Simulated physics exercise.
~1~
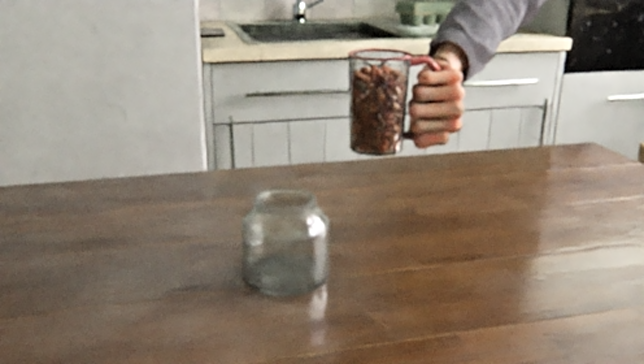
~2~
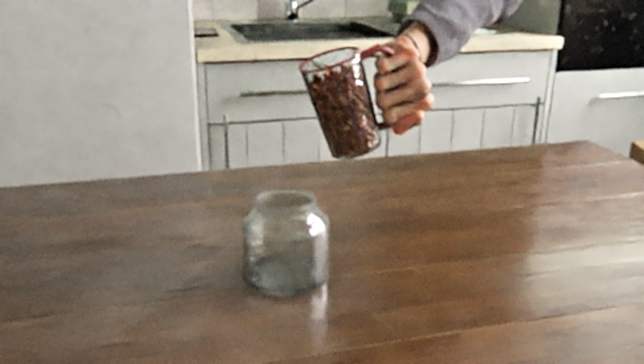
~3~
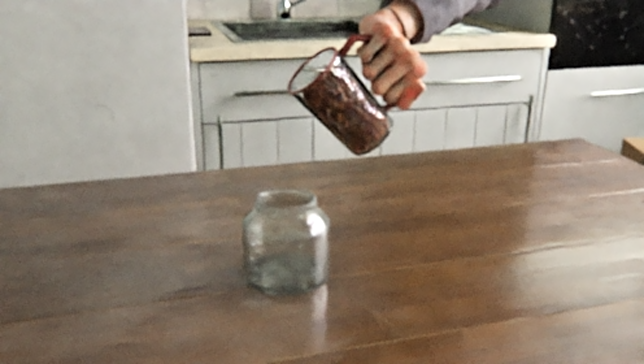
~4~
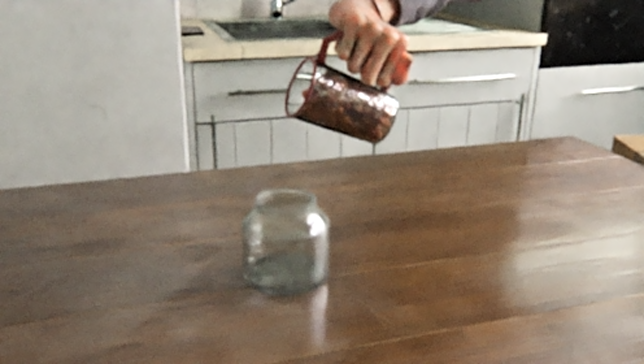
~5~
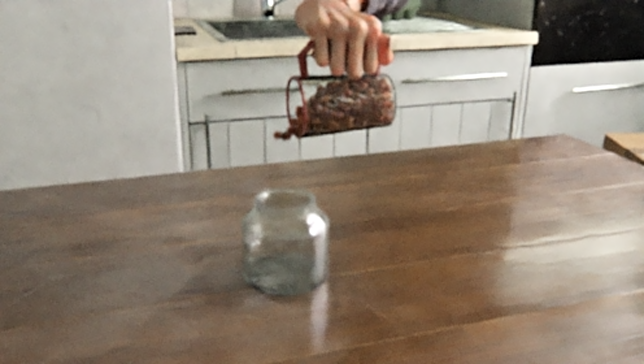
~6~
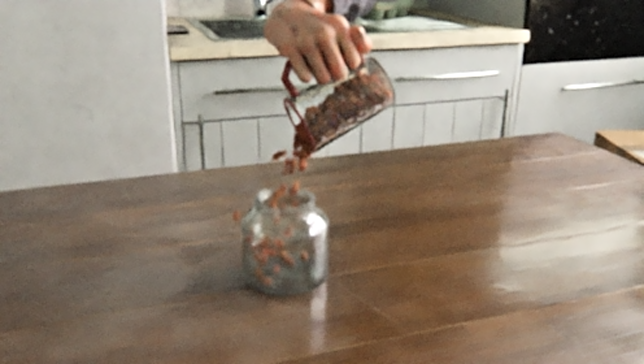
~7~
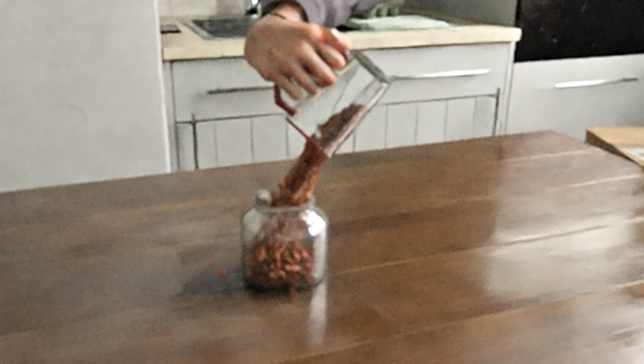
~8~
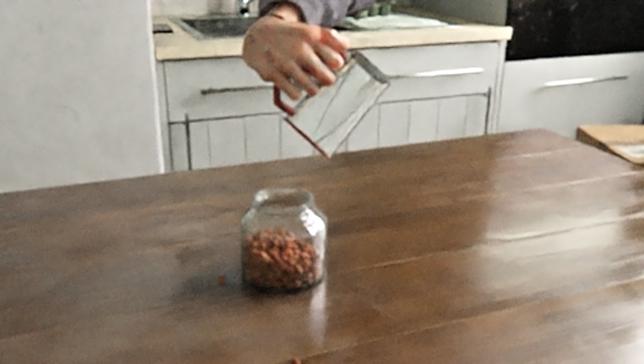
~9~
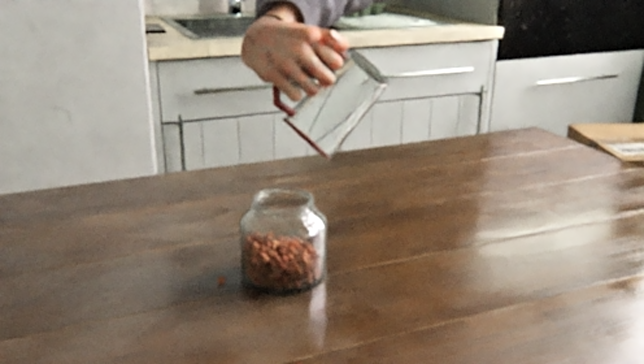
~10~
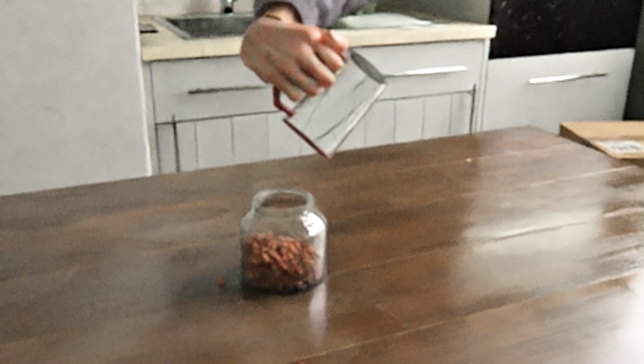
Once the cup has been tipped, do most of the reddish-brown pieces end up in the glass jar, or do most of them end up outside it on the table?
Most of the pieces end up in the glass jar. Hardly any land outside it, and the cup looks empty at the end.
